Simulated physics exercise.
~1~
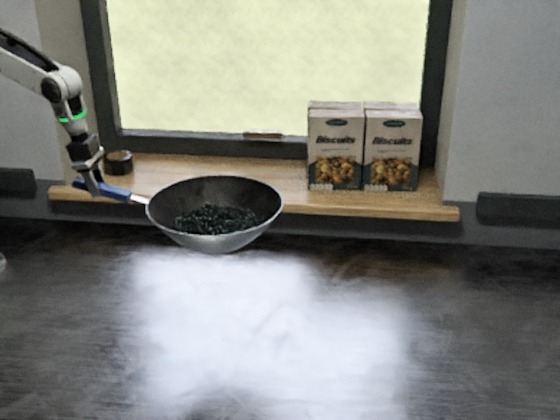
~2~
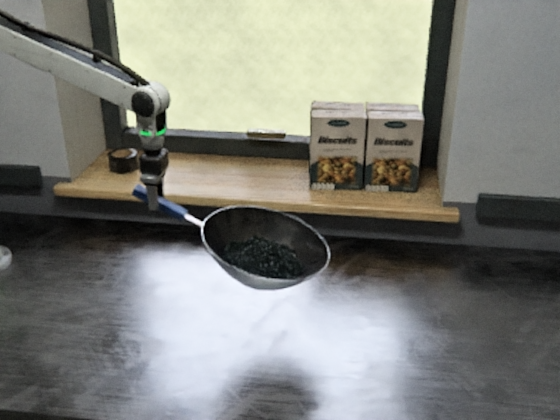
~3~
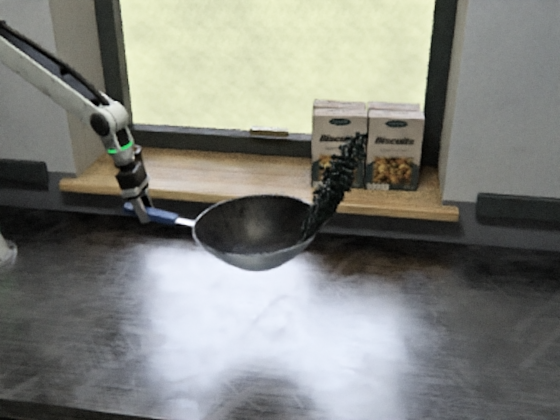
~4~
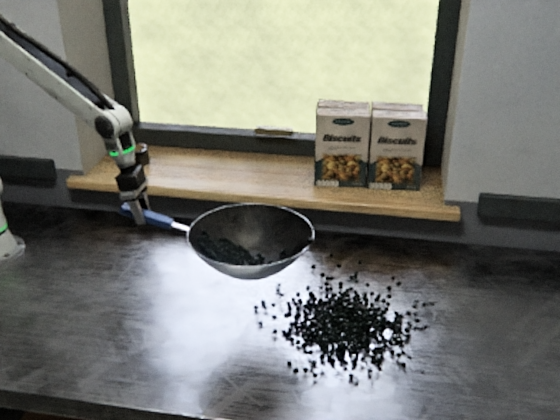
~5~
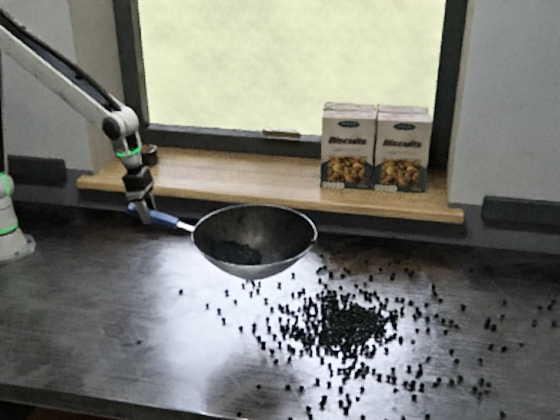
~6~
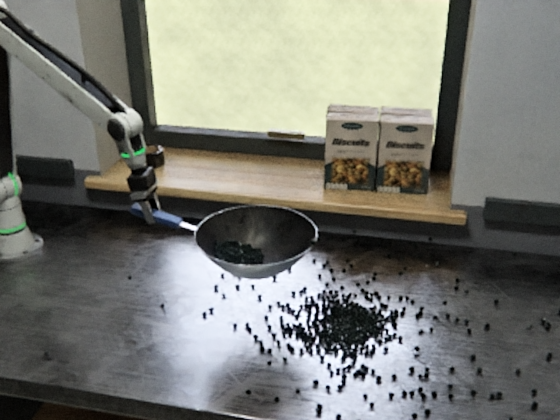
A robot arm jerks a wok of black beads, flinging most across the dark table.
